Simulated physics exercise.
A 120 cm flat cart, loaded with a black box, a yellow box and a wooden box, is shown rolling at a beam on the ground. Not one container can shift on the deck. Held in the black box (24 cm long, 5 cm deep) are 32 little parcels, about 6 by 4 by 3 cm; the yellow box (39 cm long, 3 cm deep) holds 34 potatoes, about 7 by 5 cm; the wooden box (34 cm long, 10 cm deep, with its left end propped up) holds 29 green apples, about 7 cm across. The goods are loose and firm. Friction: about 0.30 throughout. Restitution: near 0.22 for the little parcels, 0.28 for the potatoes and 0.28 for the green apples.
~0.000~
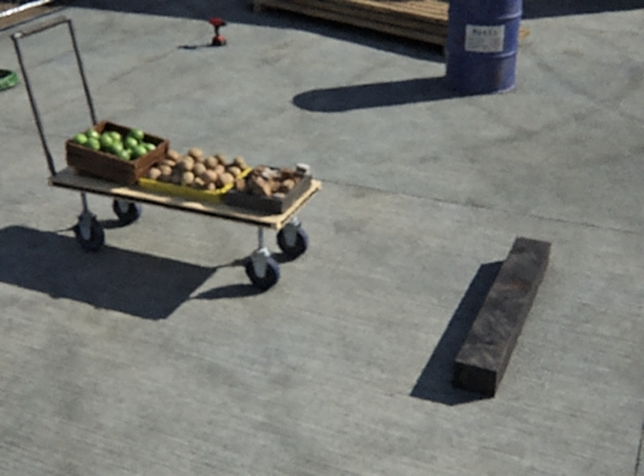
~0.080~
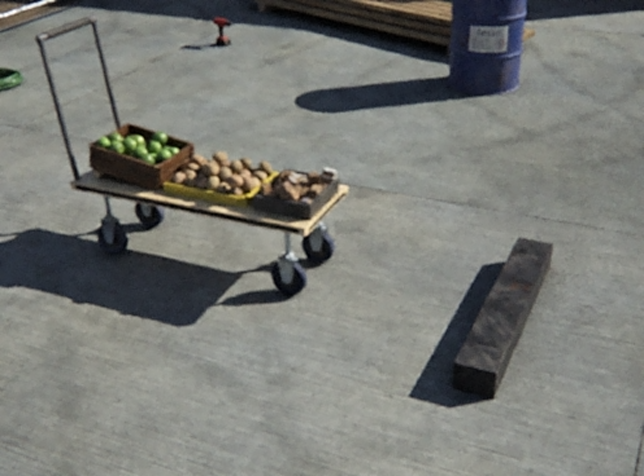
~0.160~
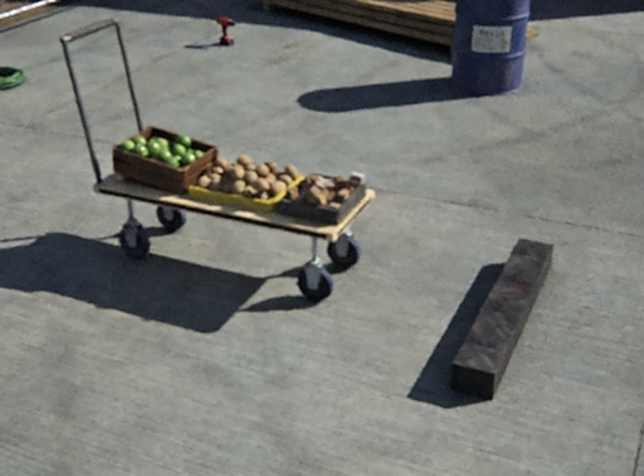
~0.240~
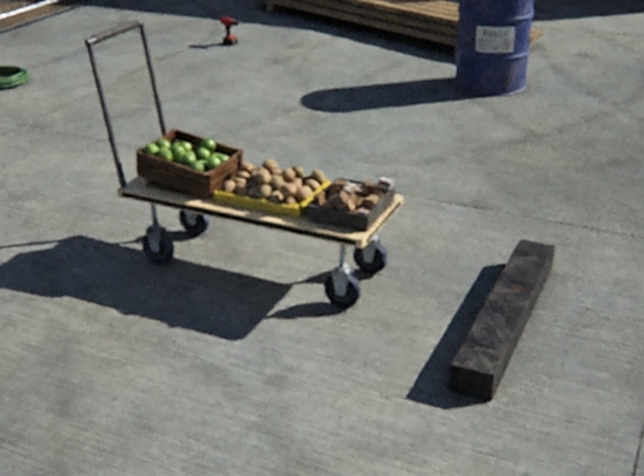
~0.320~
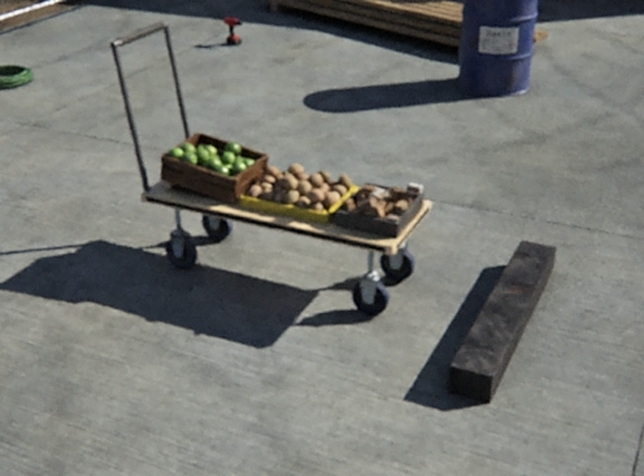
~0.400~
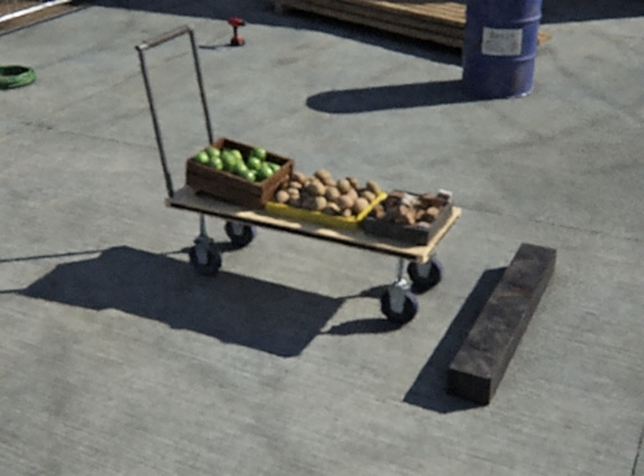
A flat cart with a tall metal handle stands on sunlit grey concrete, seen from above and to one side, with its long shadow at the left. On its deck, green apples fill a wooden box at the left, potatoes a yellow box in the middle, and small brown items a black box at the right, while a dark beam and blue barrel lie beyond. The cart rolls steadily rightward toward the beam, its load staying in place, as the camera shifts slightly.
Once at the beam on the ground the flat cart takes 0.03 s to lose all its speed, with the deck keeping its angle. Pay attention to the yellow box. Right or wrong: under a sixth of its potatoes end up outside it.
Wrong, over a sixth do.
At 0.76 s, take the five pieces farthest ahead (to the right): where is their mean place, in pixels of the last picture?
Somewhere near pixel (518, 236) of the last view.
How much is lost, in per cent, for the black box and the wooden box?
Black box: 10 %; wooden box: 5 %.
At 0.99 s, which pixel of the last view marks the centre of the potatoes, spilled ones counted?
Their middle is around (395, 213).
After 0.54 s, contact.
After 0.64 s, black box 31 in, 1 out, yellow box 30 in, 4 out and wooden box 29 in, 0 out.
After 0.76 s, black box 29 in, 3 out, yellow box 27 in, 7 out and wooden box 29 in, 0 out.
After 0.99 s, black box 29 in, 3 out, yellow box 25 in, 9 out and wooden box 28 in, 1 out.
Final count (at 1.49 s), black box 29 in, 3 out, yellow box 25 in, 9 out and wooden box 28 in, 1 out. Asked share, 9 of 34, 26 per cent.
